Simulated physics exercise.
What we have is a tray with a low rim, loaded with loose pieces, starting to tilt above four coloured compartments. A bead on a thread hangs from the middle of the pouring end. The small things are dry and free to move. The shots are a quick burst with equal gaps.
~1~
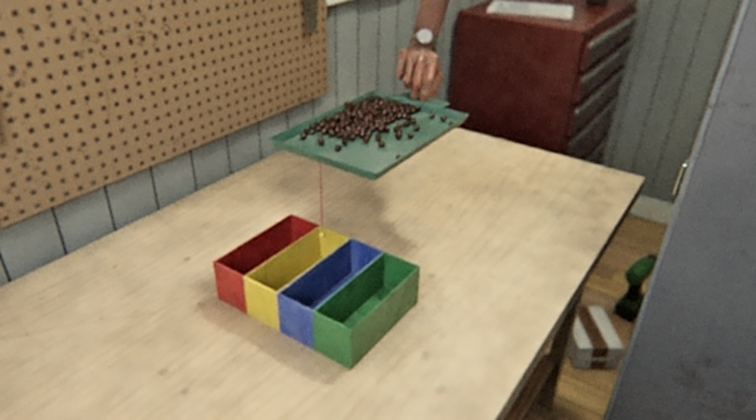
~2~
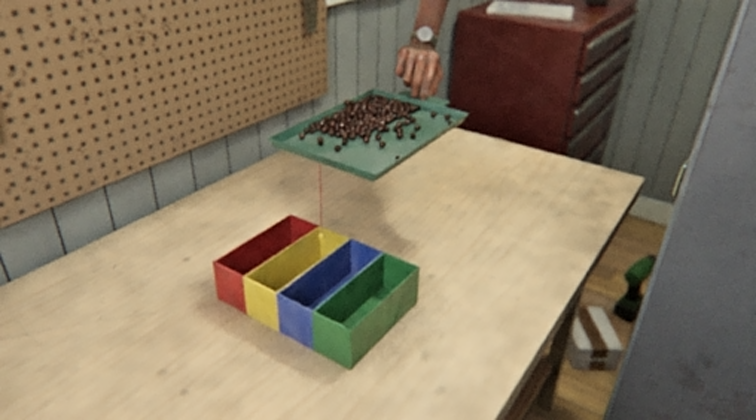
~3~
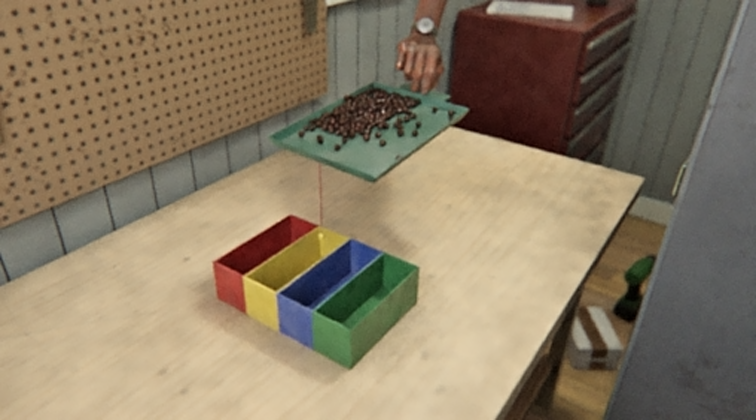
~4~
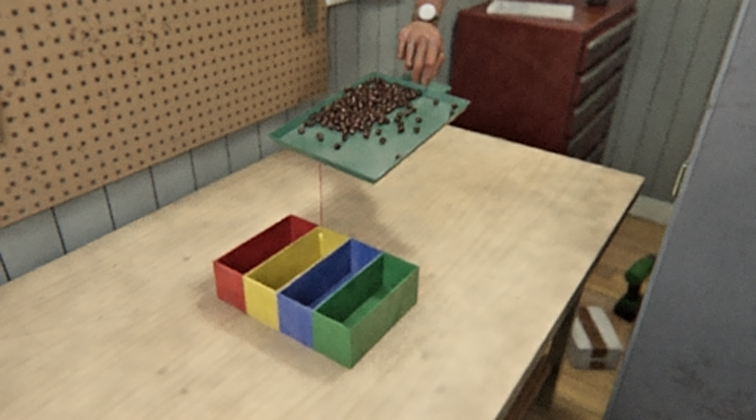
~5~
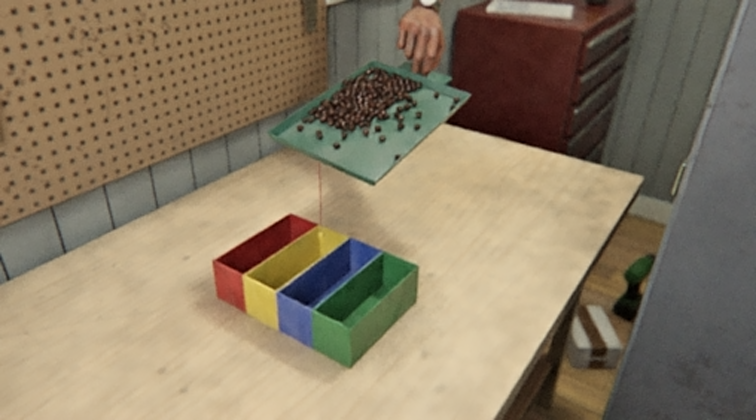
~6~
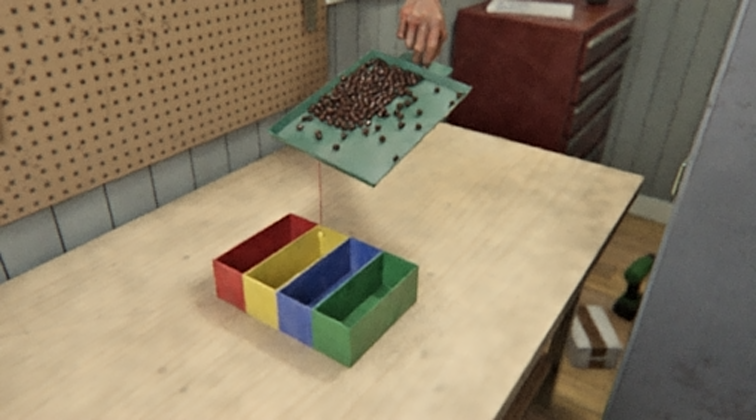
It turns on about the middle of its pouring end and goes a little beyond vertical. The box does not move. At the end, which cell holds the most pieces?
It favours the green compartment.
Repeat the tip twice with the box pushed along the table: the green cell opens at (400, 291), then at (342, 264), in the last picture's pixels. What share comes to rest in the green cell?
Near 20 % and 30 %.
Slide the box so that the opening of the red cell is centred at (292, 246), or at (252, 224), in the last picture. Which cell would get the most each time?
The first try: The blue one. The second: Green.
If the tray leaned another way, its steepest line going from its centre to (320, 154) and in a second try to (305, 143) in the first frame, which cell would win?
One: The red one. Two: The red cell.
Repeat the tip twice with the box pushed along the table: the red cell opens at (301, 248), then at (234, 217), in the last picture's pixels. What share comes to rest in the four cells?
About 100 and 10 per cent.
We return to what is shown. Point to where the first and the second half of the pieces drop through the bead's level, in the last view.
At about (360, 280), then at (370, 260).
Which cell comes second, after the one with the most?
The runner-up: The blue cell.
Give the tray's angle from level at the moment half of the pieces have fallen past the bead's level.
Near 60 degrees.
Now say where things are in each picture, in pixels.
Corners of the pouring end near (274, 138) and (375, 171), level; middle of the load near (366, 118), chocolate balls; bead on its thread near (322, 235); red cell near (231, 284); yellow cell near (262, 300); blue cell near (296, 318); green cell near (332, 337), in the first picture.
Corners of the pouring end near (274, 138) and (374, 172), level; middle of the load near (366, 117), in the second picture.
Corners of the pouring end near (273, 136) and (374, 174), tipped barely, lowest at the right corner; middle of the load near (366, 113), in the third picture.
Corners of the pouring end near (273, 134) and (374, 176), tipped a little, lowest at the right corner; middle of the load near (366, 106), in the fourth picture.
Corners of the pouring end near (272, 132) and (374, 178), tipped a little, lowest at the right corner; middle of the load near (366, 100), in the fifth picture.
Corners of the pouring end near (272, 130) and (374, 180), tipped clearly, lowest at the right corner; middle of the load near (366, 95), near two thirds on the move; red cell near (230, 283); yellow cell near (261, 299); blue cell near (295, 316); green cell near (331, 335), in the sixth picture.
Shortly afterwards, tray tipped steeply; near a third on the tray; near a third in the green cell; a little in the blue cell; only a few in the yellow cell; near a quarter falling or outside the box.
Next, tray tipped right over; near two thirds in the green cell; near a third in the blue cell; only a few in the yellow cell; a little falling or outside the box.
Some moments later, tray tipped past a quarter turn; near two thirds in the green cell; near a third in the blue cell; only a few in the yellow cell; a little falling or outside the box.
In the end, tray tipped past a quarter turn; near two thirds in the green cell; near a third in the blue cell; only a few in the yellow cell; none at all in the red cell; a little outside the box.
